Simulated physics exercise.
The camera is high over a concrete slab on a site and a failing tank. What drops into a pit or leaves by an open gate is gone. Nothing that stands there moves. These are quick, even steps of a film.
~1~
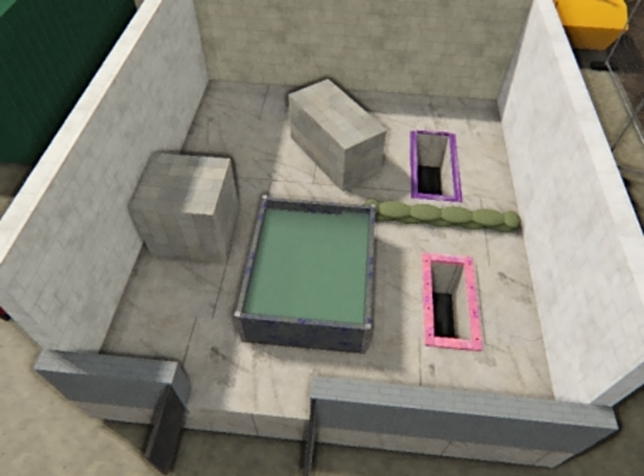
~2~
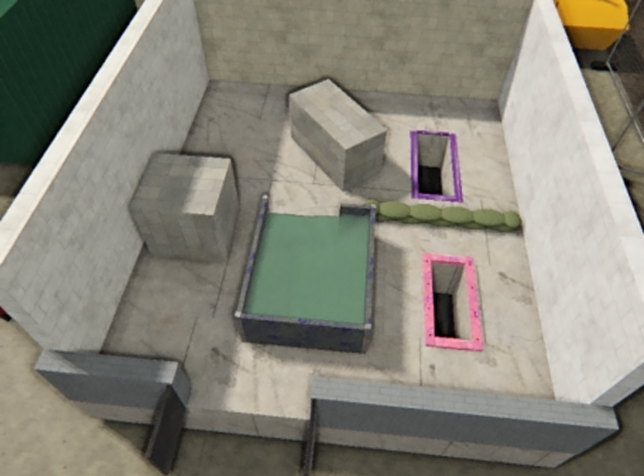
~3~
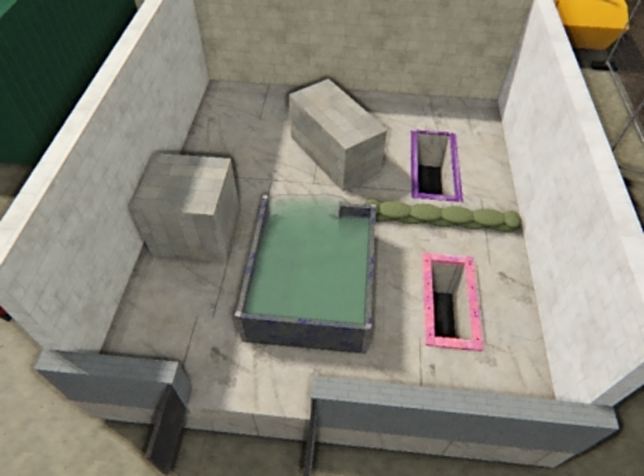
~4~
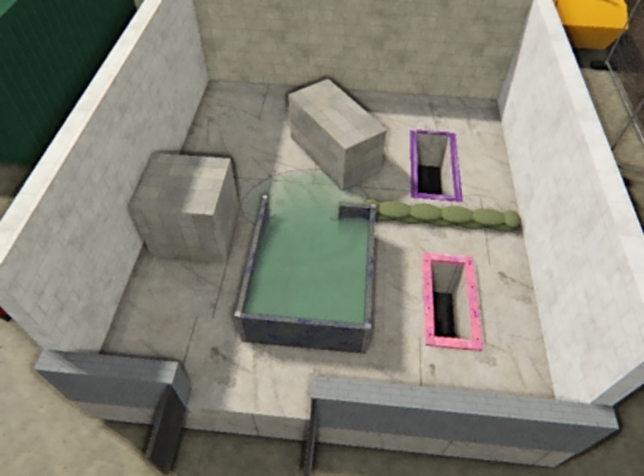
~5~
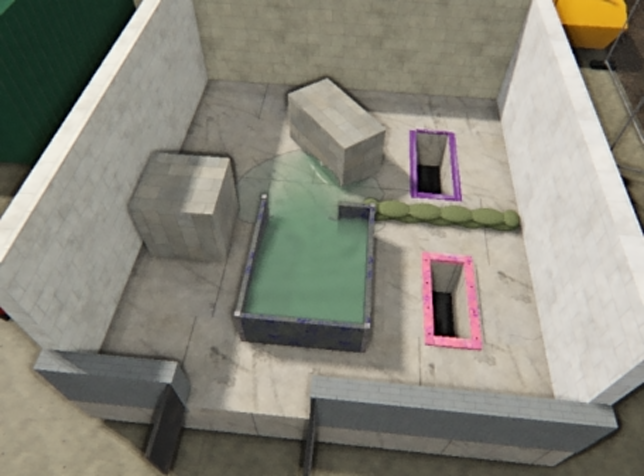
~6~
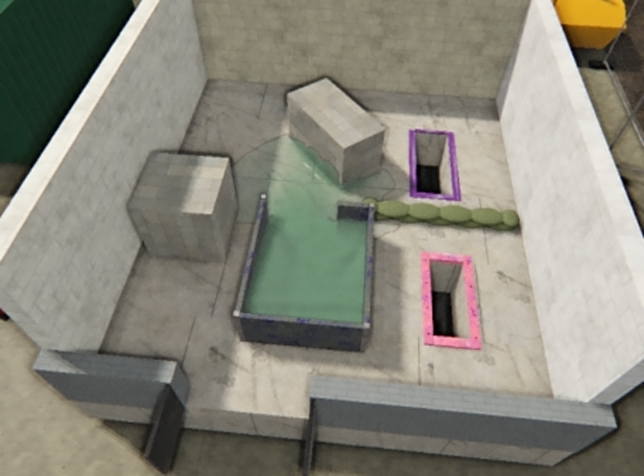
On a walled concrete slab with two blocks and two framed pits, the far side of a tank of green water opens, and the water pours out through the gap, spreading across the floor to the tilted block.
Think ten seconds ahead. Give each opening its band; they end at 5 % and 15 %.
In the end: The gate takes not even 5 %; the purple pit takes above 15 %; the pink pit takes not even 5 %.
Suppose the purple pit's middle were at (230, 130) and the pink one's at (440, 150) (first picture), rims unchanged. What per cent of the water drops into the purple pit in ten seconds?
In per cent: Purple 60.
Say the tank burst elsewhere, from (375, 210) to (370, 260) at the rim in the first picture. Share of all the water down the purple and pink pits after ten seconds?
Roughly, in per cent: Purple 2, pink 40.
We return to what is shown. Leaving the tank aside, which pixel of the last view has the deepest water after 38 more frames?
Close to (489, 108).
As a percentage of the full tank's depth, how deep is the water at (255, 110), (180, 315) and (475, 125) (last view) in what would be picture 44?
About 18, 2 and 12 per cent.
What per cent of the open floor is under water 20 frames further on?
Near 40 in a hundred.
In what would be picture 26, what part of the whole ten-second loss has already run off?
Roughly 20 per cent.
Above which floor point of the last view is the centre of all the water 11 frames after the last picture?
Roughly at (283, 202).
A moment on, water covers 25 % of the floor; the gate 0 %, the purple pit 1 %, the pink pit 0 %.
Next, water covers 30 % of the floor; the gate 0 %, the purple pit 3 %, the pink pit 0 %.
Then, water covers 40 % of the floor; the gate 0 %, the purple pit 5 %, the pink pit 0 %.
Later, water covers 60 % of the floor; the gate 0 %, the purple pit 12 %, the pink pit 0 %.
In the end, water covers 75 % of the floor; the gate 1 %, the purple pit 27 %, the pink pit 0 %.
